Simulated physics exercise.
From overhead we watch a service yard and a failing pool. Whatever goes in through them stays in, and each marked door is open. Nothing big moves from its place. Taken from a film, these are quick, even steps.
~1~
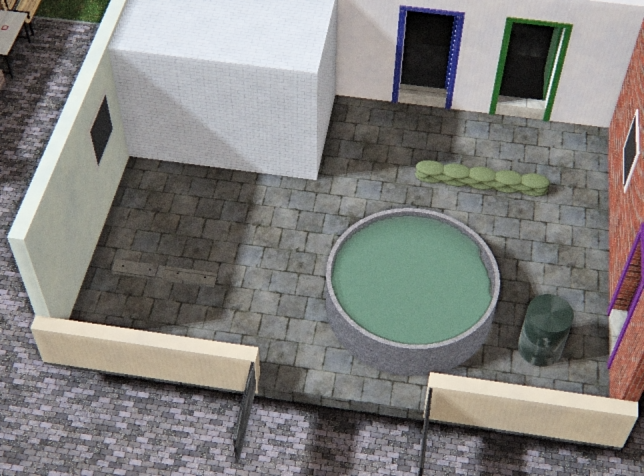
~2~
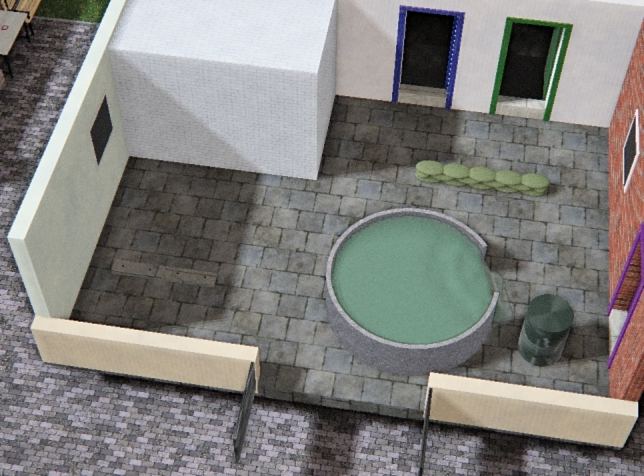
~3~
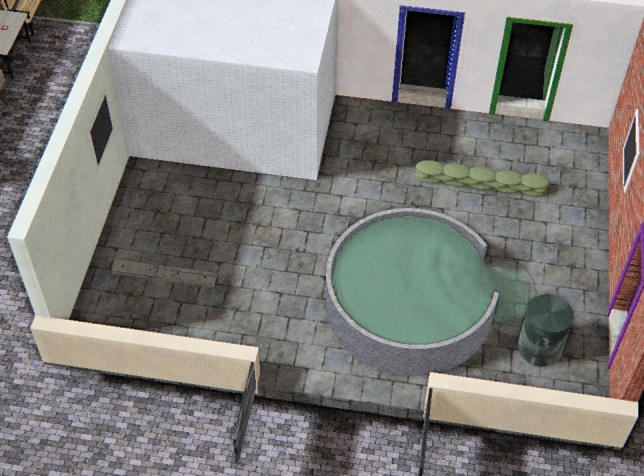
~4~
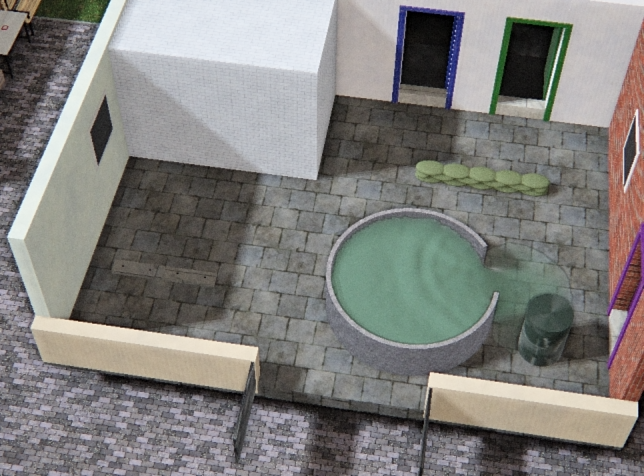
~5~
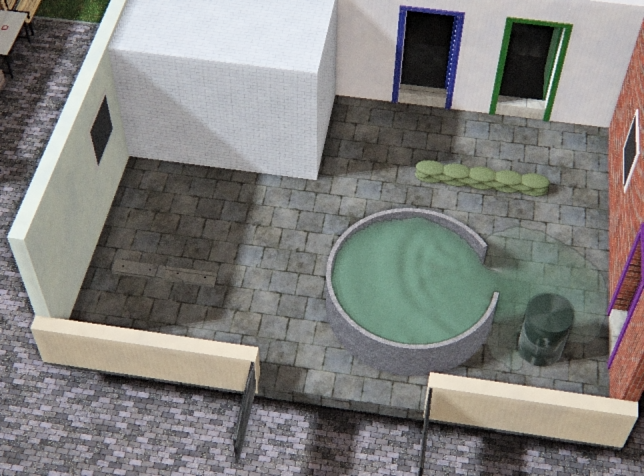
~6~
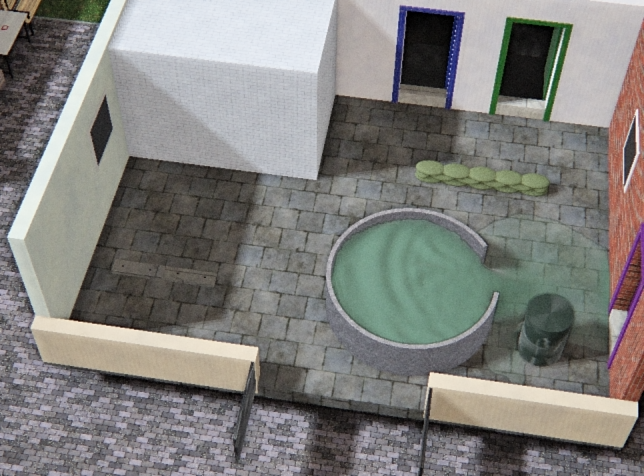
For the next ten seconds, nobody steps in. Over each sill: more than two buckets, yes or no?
Purple door: Yes, more; green door: No, not more; blue door: No, not more.
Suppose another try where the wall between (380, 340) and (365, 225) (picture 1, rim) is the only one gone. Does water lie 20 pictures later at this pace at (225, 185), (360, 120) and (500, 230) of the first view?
In the order given: Swamped, untouched and untouched.
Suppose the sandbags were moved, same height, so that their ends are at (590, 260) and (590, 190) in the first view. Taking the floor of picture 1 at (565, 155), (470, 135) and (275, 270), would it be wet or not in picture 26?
Taking the three spots in order: Swamped, swamped, untouched.
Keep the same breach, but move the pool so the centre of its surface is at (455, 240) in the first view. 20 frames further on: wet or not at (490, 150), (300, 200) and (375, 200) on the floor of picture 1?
First one gets inundated, next one stays unwetted, last one stays unwetted.
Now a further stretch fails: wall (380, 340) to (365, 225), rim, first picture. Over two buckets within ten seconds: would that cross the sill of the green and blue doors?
Result - green: Fails to reach it; blue: Fails to reach it.
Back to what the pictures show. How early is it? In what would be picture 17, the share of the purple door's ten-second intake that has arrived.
My estimate: Close to 50 per cent.
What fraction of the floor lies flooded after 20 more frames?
Some 35 in a hundred.
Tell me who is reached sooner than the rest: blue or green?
That's the one in green.
A moment on, water covers 20 % of the floor; the purple door under two buckets in, the green door not reached, the blue door not reached.
Next, water covers 25 % of the floor; the purple door far over two buckets in, the green door not reached, the blue door not reached.
Then, water covers 35 % of the floor; the purple door far over two buckets in, the green door wet at the sill, nothing in, the blue door wet at the sill, nothing in.
Later, water covers 60 % of the floor; the purple door far over two buckets in, the green door wet at the sill, nothing in, the blue door wet at the sill, nothing in.
In the end, water covers 80 % of the floor; the purple door far over two buckets in, the green door wet at the sill, nothing in, the blue door wet at the sill, nothing in.
